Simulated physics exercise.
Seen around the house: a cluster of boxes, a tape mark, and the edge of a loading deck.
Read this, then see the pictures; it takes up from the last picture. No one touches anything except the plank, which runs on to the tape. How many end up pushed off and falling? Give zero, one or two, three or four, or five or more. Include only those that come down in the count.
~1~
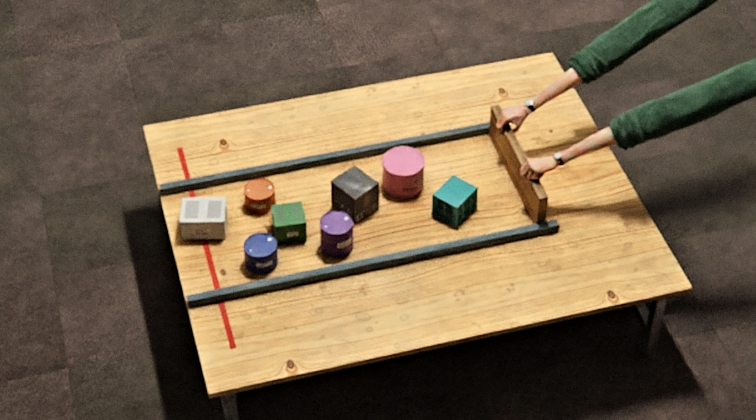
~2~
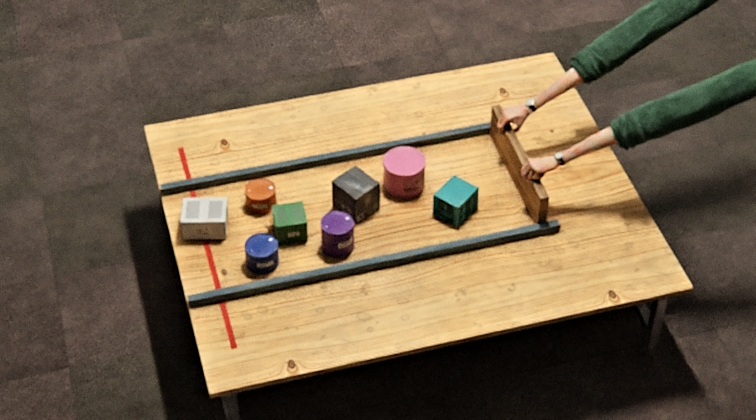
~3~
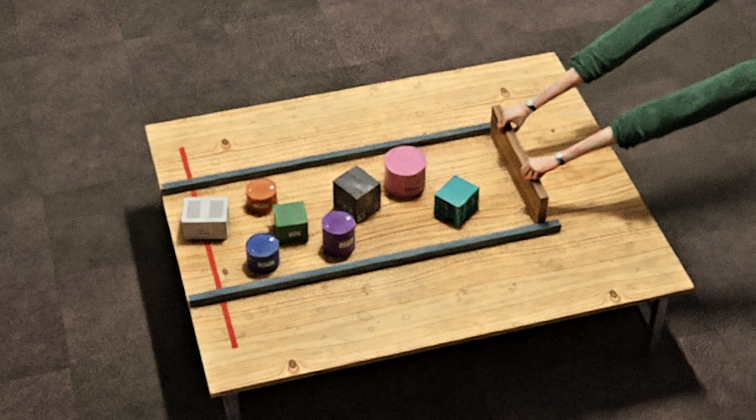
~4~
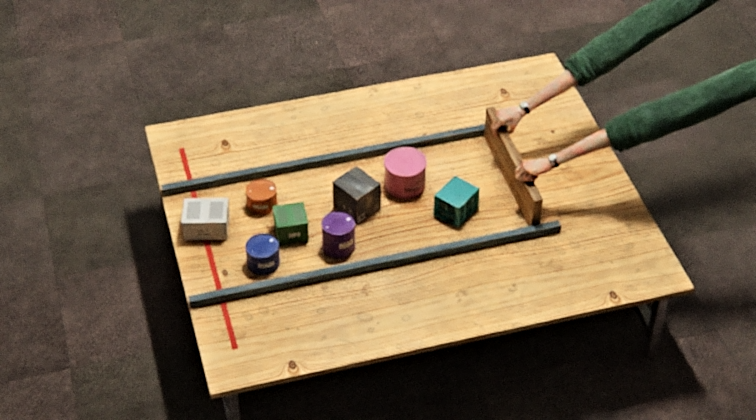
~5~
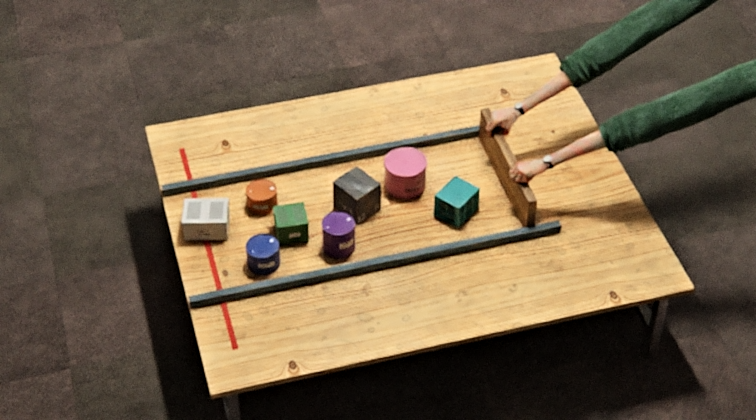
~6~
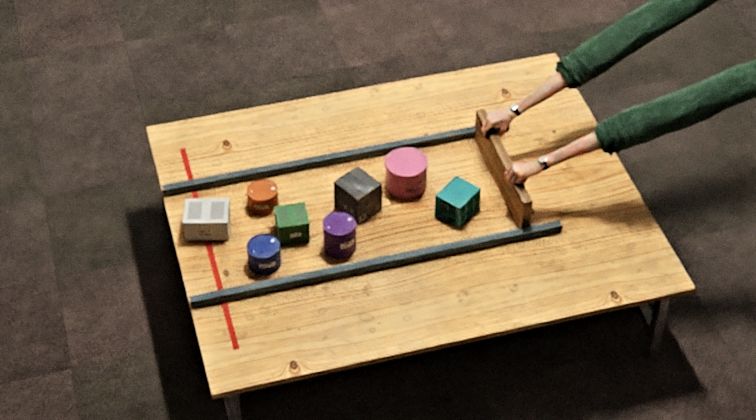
Five at the least fall.
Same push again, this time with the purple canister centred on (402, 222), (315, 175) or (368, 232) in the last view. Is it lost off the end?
First it remains, next it remains, and last it remains.
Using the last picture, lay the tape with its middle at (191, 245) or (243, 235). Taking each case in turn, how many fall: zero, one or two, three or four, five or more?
The first spot gives five or over, the second gives 1 or 2.
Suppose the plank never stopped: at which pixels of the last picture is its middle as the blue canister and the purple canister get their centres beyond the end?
I'd say about (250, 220) for the first one and about (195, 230) for the second.
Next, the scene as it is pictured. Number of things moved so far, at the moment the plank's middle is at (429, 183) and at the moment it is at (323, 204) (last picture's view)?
First 2, after that 7.
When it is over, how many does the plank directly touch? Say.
It is in contact with 3.
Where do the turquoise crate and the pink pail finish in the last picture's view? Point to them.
The turquoise crate comes to rest at (188, 251), and the pink pail comes to rest at (179, 212).
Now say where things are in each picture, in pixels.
White tote (204, 219); blue canister (261, 254); orange canister (260, 196); plank (517, 165); tape (204, 241), in the first frame.
Blue canister (262, 253); turquoise crate (456, 201), in the second frame.
Orange canister (262, 196); purple canister (339, 234), in the third frame.
White tote (206, 220); pink pail (405, 173), in the fourth frame.
Blue canister (263, 254); plank (507, 168), in the fifth frame.
White tote (207, 220); blue canister (264, 254); orange canister (263, 197); plank (502, 169); tape (208, 242), in the sixth frame.
A little later, none off yet; white tote at rest near (207, 220); blue canister at rest near (264, 254); orange canister at rest near (263, 197).
Next, none off yet; white tote at rest near (207, 220); blue canister shifted about its own width near (243, 270); orange canister shifted a little near (246, 195).
When it is over, the number that fall off is five or more; down, grey box, green tote, orange canister, blue canister and white tote.
